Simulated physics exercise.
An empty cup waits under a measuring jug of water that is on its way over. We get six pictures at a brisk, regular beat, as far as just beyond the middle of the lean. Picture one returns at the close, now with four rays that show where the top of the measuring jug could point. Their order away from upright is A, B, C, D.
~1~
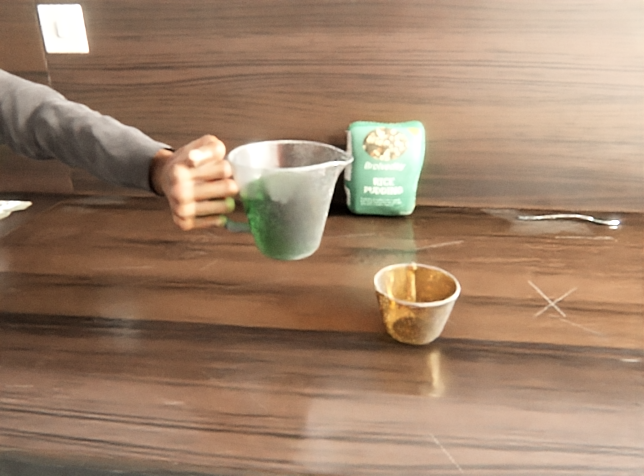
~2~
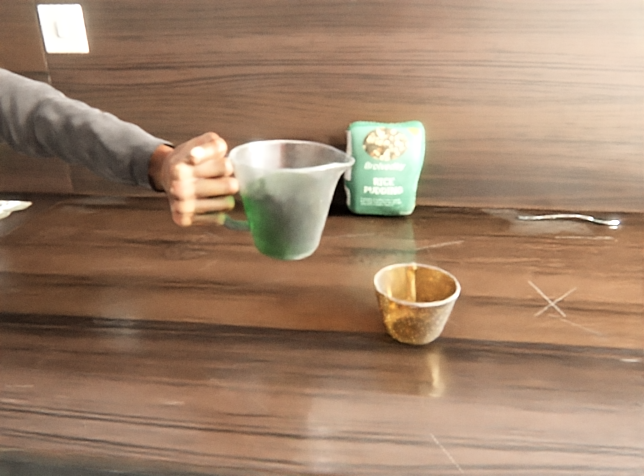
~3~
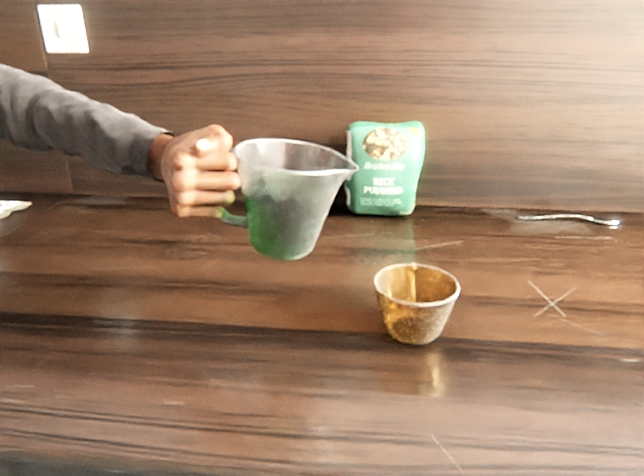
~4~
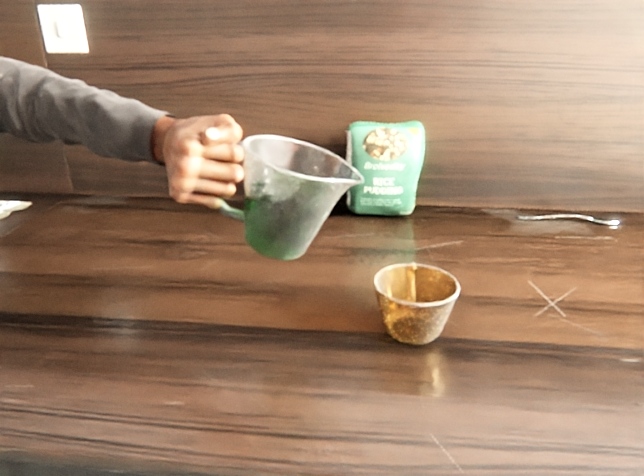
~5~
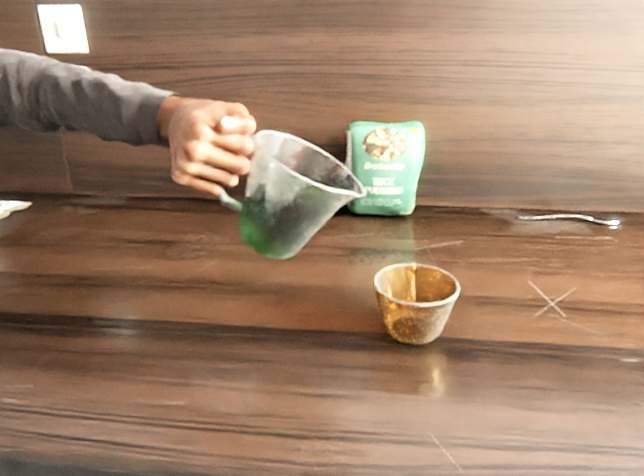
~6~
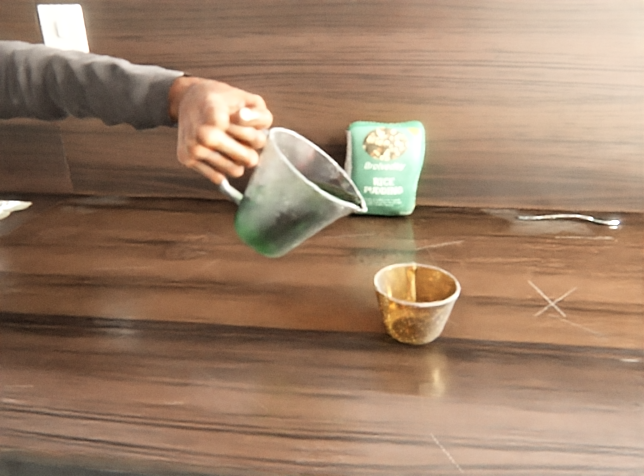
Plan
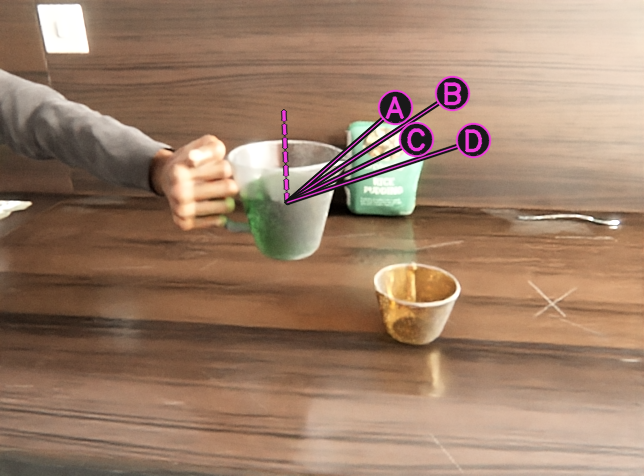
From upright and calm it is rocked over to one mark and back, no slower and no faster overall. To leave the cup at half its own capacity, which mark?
B is best.
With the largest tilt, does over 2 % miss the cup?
Yes.
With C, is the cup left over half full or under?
Over half.
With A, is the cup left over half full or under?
Under half.
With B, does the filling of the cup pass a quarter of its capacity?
Yes, clearly.
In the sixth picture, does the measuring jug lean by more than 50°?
No, it does not.
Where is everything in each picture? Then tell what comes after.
In the first frame, upright, lip at (351, 159); rim of the cup round (416, 282); nothing has left yet.
In the second frame, tipped about 2°, lip at (353, 161); nothing has left yet.
In the third frame, tipped about 8°, lip at (357, 168); nothing has left yet.
In the fourth frame, tipped about 16°, lip at (362, 179); nothing has left yet.
In the fifth frame, tipped about 27°, lip at (365, 193); nothing has left yet.
In the sixth frame, tipped about 39°, lip at (365, 208); nothing has left yet.
On the marked copy, A at (383, 118); B at (438, 102); C at (401, 147); D at (457, 146).
With A, the cup ends with about 27 % of what it can hold.
With B, the cup ends with about 46 % of what it can hold; 4 % of the water is spilt.
With C, the cup ends with about 69 % of what it can hold; 4 % of the water is spilt.
With D, the cup ends with about 78 % of what it can hold; 14 % of the water is spilt.
